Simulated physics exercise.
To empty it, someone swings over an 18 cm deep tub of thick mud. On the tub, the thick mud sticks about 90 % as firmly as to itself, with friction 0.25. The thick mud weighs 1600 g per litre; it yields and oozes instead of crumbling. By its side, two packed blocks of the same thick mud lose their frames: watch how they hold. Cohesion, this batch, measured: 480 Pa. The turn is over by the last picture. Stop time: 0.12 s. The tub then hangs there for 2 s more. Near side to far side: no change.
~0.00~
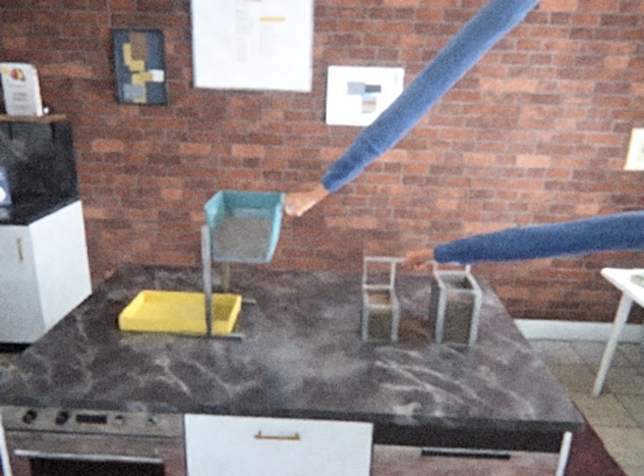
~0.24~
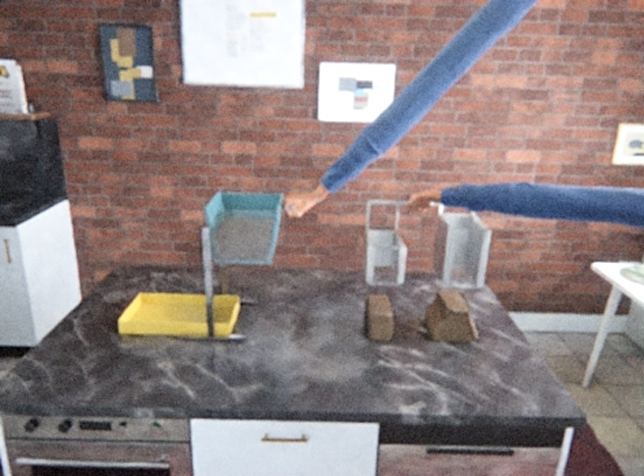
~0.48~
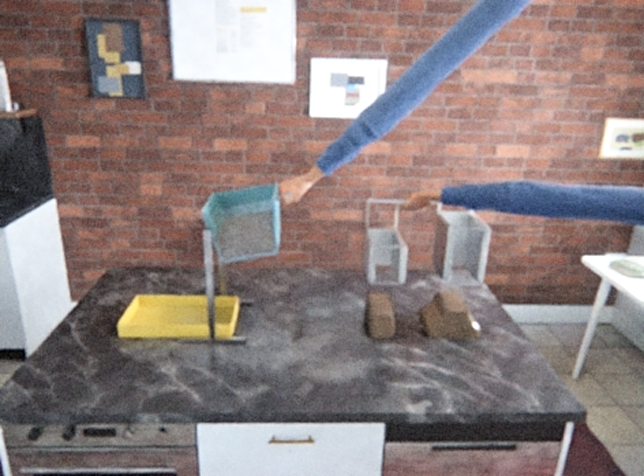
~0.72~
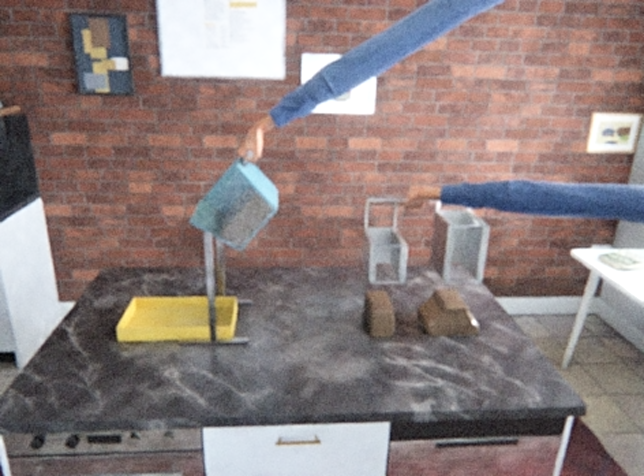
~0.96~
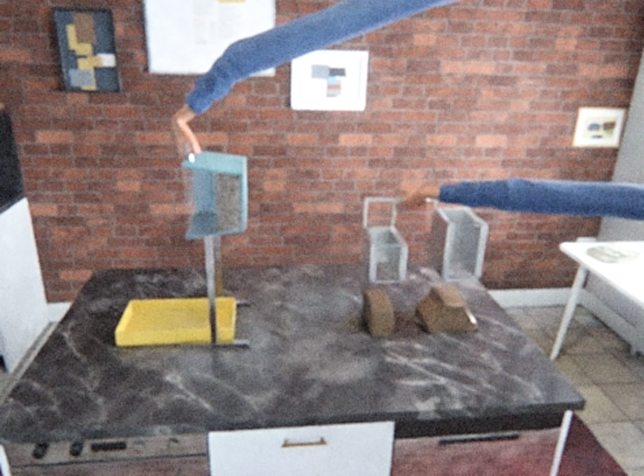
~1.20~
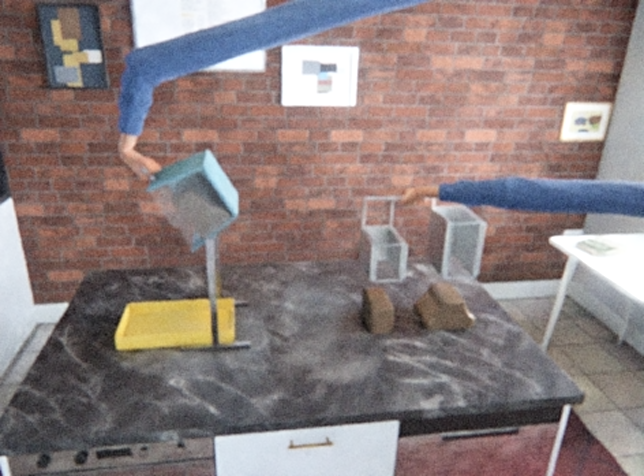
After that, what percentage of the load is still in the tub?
Roughly 0 %.
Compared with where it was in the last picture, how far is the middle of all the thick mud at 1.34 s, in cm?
I'd put the distance at about 14 centimetres.
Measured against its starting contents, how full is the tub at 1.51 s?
Near 0 in a hundred.
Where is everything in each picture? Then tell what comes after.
In the first frame, handle-side rim at (274, 210), tilt 0 degrees; top of the thick mud at (215, 235); blocks stand 12 cm, 18 cm (left to right).
In the second frame, handle-side rim at (276, 211), tilt 0 degrees; top of the thick mud at (215, 237); blocks stand 11 cm, 14 cm (left to right).
In the third frame, handle-side rim at (272, 200), tilt 11 degrees; top of the thick mud at (271, 230); blocks stand 11 cm, 12 cm (left to right).
In the fourth frame, handle-side rim at (236, 169), tilt 50 degrees; top of the thick mud at (256, 194); blocks stand 11 cm, 12 cm (left to right).
In the fifth frame, handle-side rim at (182, 168), tilt 90 degrees; top of the thick mud at (218, 174); blocks stand 11 cm, 12 cm (left to right).
In the sixth frame, handle-side rim at (148, 193), tilt 120 degrees; top of the thick mud at (189, 190); blocks stand 11 cm, 12 cm (left to right).
After 1.34 s, the tub is at 121 degrees and holds 37 %.
After 1.51 s, the tub is at 121 degrees and holds 0 %.
After 1.68 s, the tub is at 121 degrees and holds 0 %.
After 1.85 s, the tub is at 121 degrees and holds 0 %.
After 3.20 s, at the end, the tub is at 121 degrees and holds 0 %.
